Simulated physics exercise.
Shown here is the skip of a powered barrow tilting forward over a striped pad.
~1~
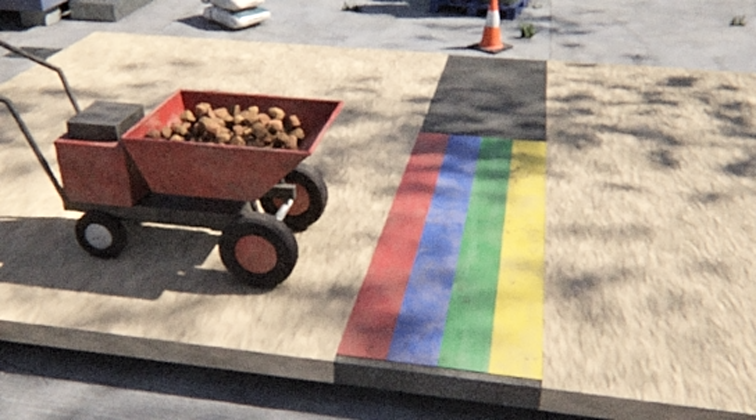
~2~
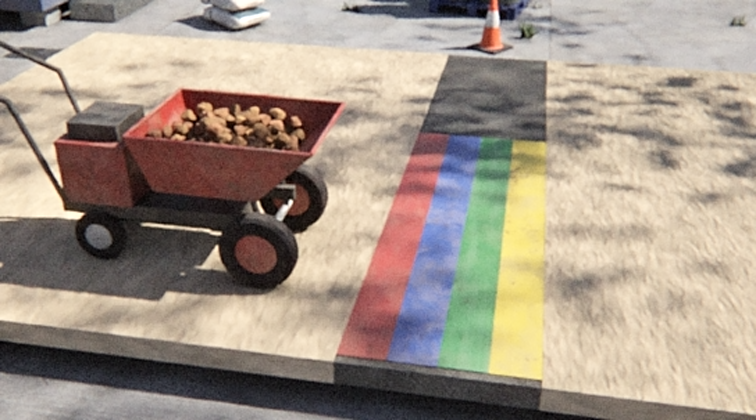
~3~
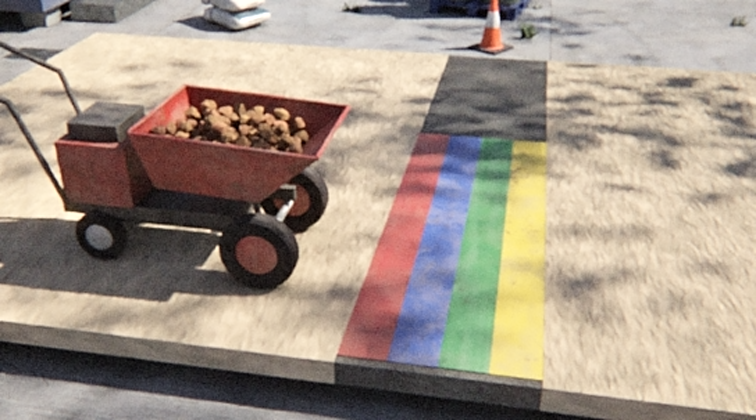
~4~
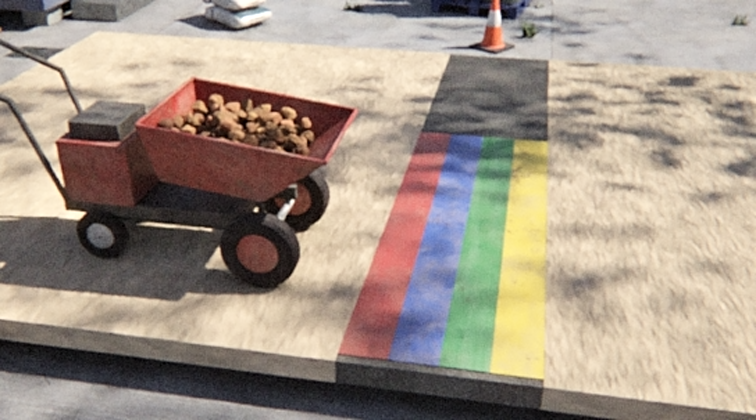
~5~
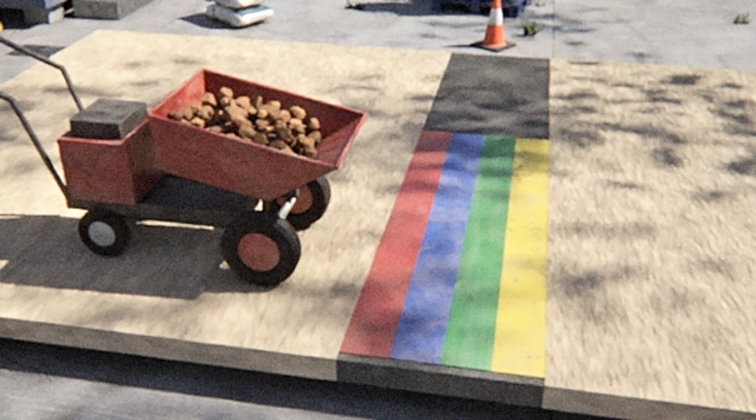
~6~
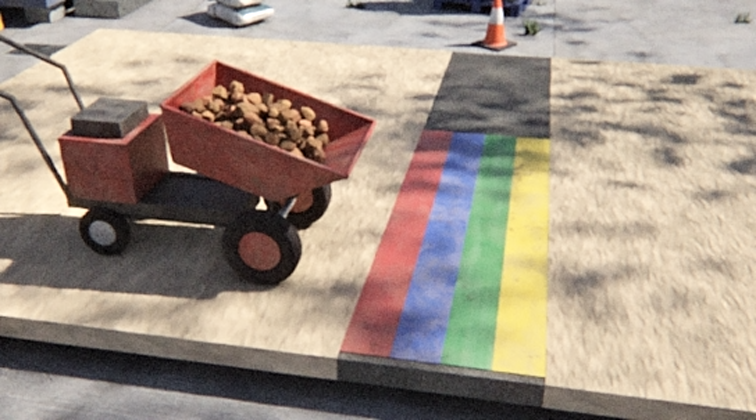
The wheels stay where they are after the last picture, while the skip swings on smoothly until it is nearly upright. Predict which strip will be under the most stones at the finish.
I would say the blue one.
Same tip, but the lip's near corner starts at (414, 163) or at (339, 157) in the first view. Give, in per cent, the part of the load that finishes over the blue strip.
The shares come out close to 0 and 20 per cent, in that order.
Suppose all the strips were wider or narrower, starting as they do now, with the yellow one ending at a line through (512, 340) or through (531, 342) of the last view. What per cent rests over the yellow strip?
10 % and 10 %, near enough.
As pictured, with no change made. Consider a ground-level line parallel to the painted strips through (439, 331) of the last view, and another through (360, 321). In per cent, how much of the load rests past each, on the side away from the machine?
Around 40 in a hundred for the first, 80 in a hundred for the second.
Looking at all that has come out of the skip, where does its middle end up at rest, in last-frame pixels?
Roughly at (451, 263).
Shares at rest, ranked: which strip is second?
The strip in green is second.
Soon after the last picture, skip tipped steeply; all in the skip.
A little later, skip tipped right over; about two thirds in the skip; a small part over the red strip; about a quarter over the blue strip; a stray few over the green strip.
Later still, skip tipped right over; about a quarter in the skip; a small part over the red strip; about a third over the blue strip; about a quarter over the green strip; a small part over the yellow strip; a stray few off the paint.
At rest, skip tipped right over; about a quarter in the skip; a small part over the red strip; about a third over the blue strip; about a quarter over the green strip; a small part over the yellow strip; a stray few off the paint.
